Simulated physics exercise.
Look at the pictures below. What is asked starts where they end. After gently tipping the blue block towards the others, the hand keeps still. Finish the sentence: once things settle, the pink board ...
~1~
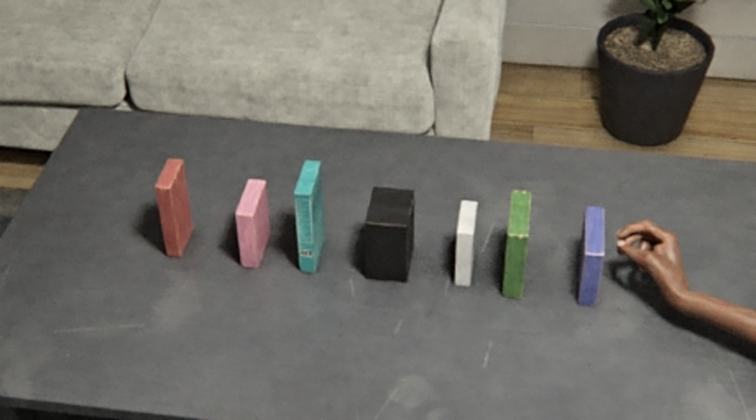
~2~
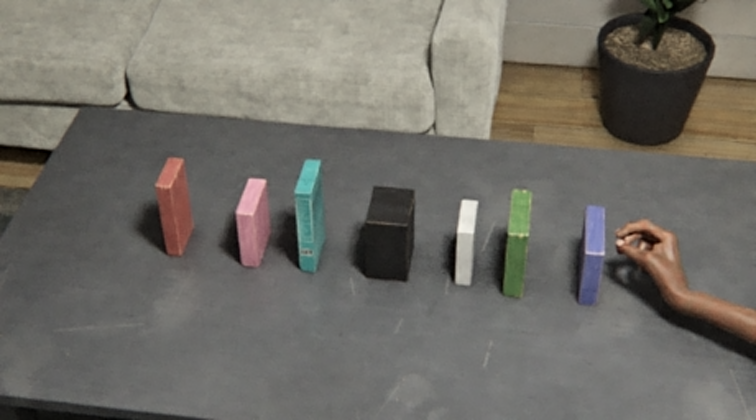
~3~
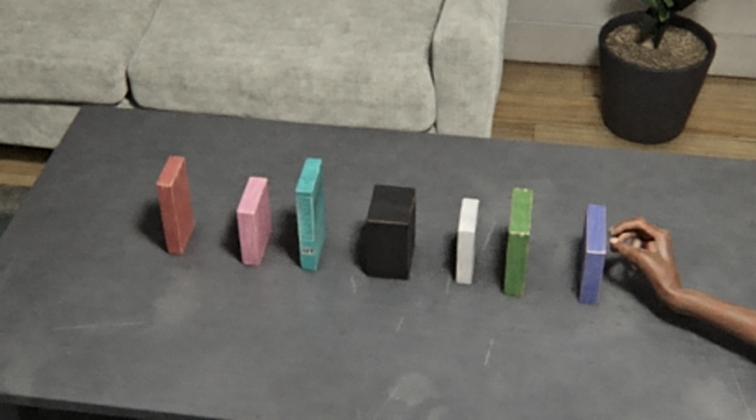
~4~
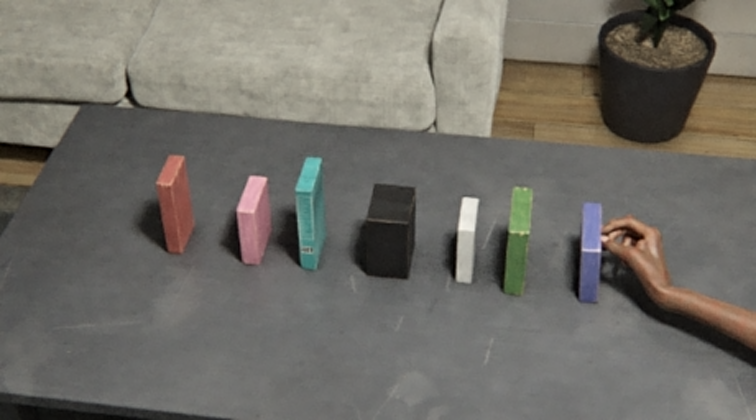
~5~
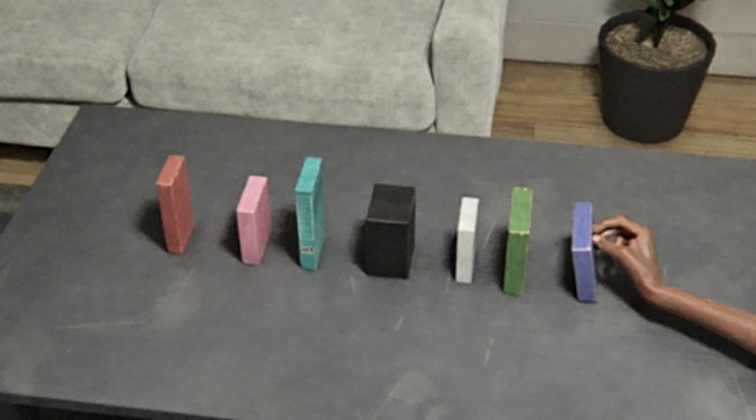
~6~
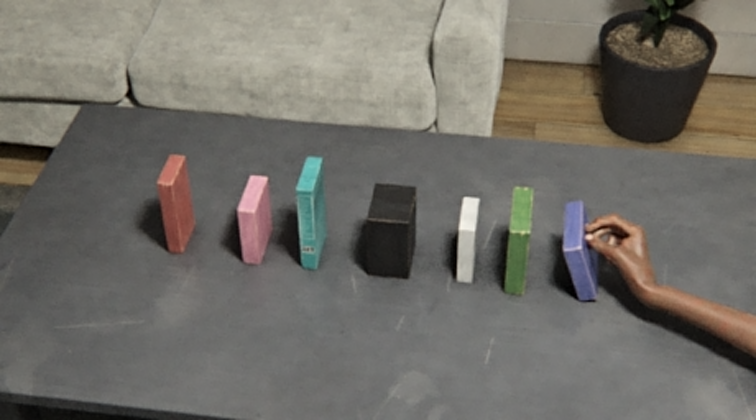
Once things settle, the pink board is still on its end.
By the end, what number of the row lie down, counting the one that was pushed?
The total comes to 1.
Then, 0.20 s after the last picture, blue block 57° over.
Then, 0.40 s after the last picture, blue block 90° over.
Then, 1.20 s after the last picture, pink board resting near (255, 220).
At rest, all 5 in place. Seen from the same camera at the end, pink board near (255, 220).
